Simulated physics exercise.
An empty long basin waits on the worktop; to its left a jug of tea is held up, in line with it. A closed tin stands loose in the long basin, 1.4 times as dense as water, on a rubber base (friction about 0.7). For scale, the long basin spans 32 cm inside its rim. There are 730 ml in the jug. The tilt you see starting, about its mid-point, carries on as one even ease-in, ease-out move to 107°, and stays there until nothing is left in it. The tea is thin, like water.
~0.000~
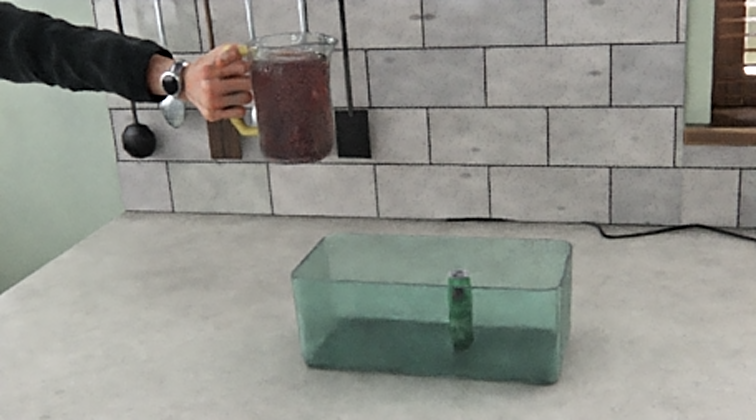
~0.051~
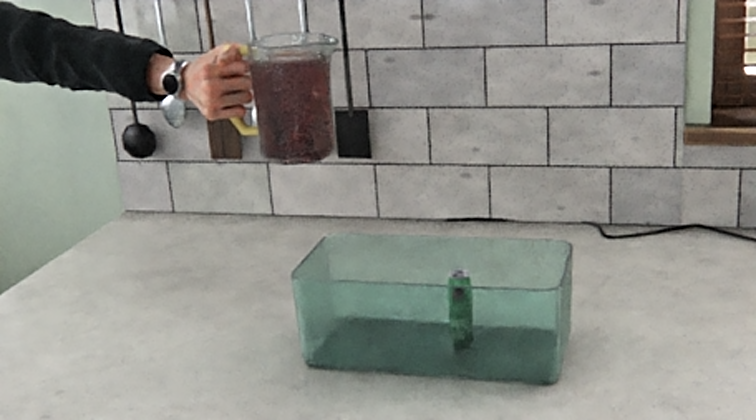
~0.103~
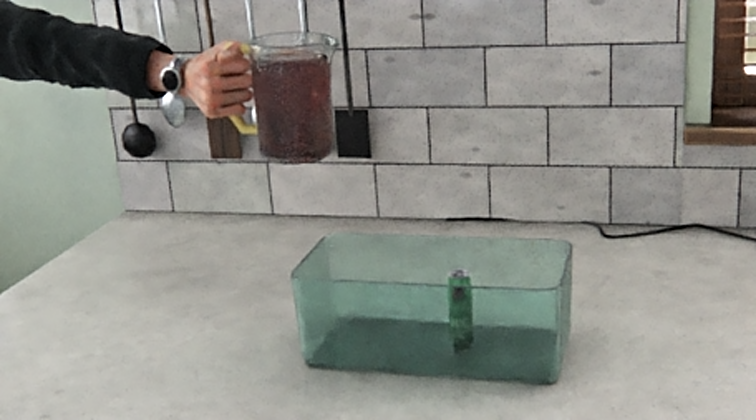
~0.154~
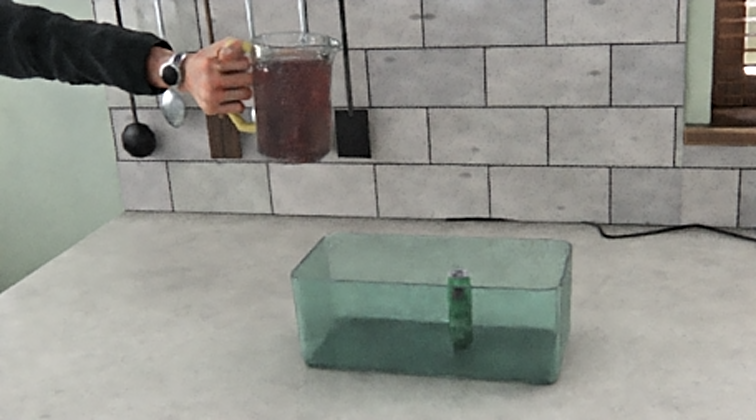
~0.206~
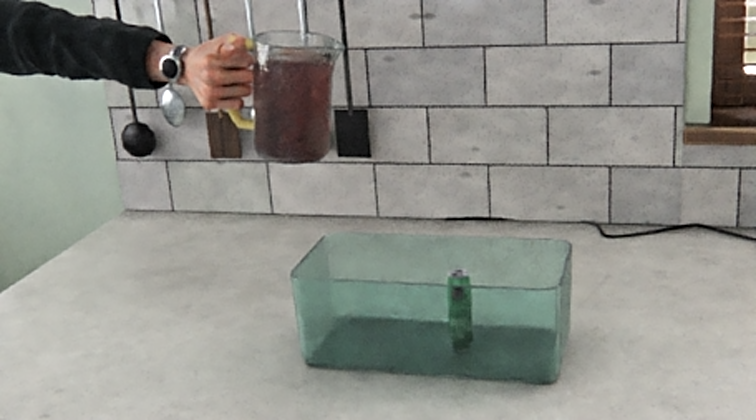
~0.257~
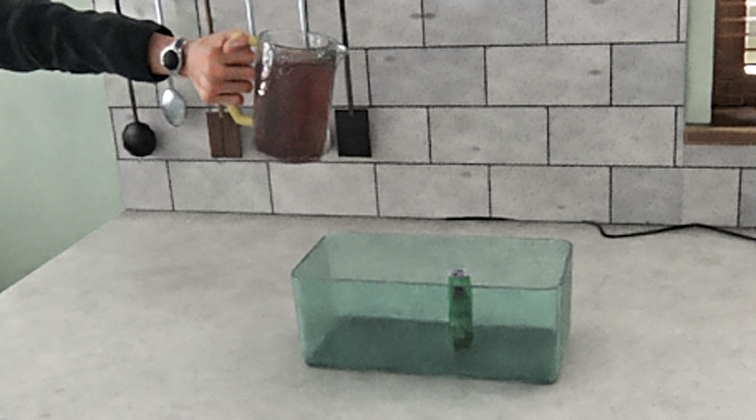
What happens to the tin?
It topples.
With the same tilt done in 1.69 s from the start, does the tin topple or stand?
The tin topples.
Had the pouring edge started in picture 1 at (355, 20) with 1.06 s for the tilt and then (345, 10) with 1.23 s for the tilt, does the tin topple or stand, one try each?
First it falls; then it falls.
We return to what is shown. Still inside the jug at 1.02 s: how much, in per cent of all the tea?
Some 38 per cent.
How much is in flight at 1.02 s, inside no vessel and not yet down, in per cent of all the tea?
Near 28 in a hundred.
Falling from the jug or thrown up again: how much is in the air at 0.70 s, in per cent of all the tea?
About 12 per cent.
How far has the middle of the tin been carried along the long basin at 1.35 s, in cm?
Some 7 cm.
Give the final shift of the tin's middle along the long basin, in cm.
About 7.5 cm.
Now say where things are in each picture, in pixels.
In the first picture, it leans 0°; its right rim is at (337, 41); the tea meets the walls at (256, 58) and (327, 57); the long basin's rim runs from (309, 256) to (566, 266); the tin's top is at (459, 278).
In the second picture, it leans 0°; its right rim is at (338, 41); the tea meets the walls at (256, 57) and (328, 57).
In the third picture, it leans 2°; its right rim is at (339, 42); the tea meets the walls at (258, 57) and (329, 57).
In the fourth picture, it leans 4°; its right rim is at (341, 44); the tea meets the walls at (258, 57) and (331, 57).
In the fifth picture, it leans 7°; its right rim is at (344, 47); the tea meets the walls at (260, 57) and (333, 57).
In the sixth picture, it leans 11°; its right rim is at (348, 51); the tea meets the walls at (263, 58) and (338, 57).
By 0.70 s the tilt is 65° and 86 per cent is still to pour; the tin stands where it began.
By 1.02 s the tilt is 100° and 39 per cent is still to pour; the tin leans 19°.
By 1.35 s the tilt is 107° and 3 per cent is still to pour; the tin lies on its side.
By 1.72 s the tilt is 107° and 0 per cent is still to pour; the tin lies on its side.
At rest the tin lies on its side.
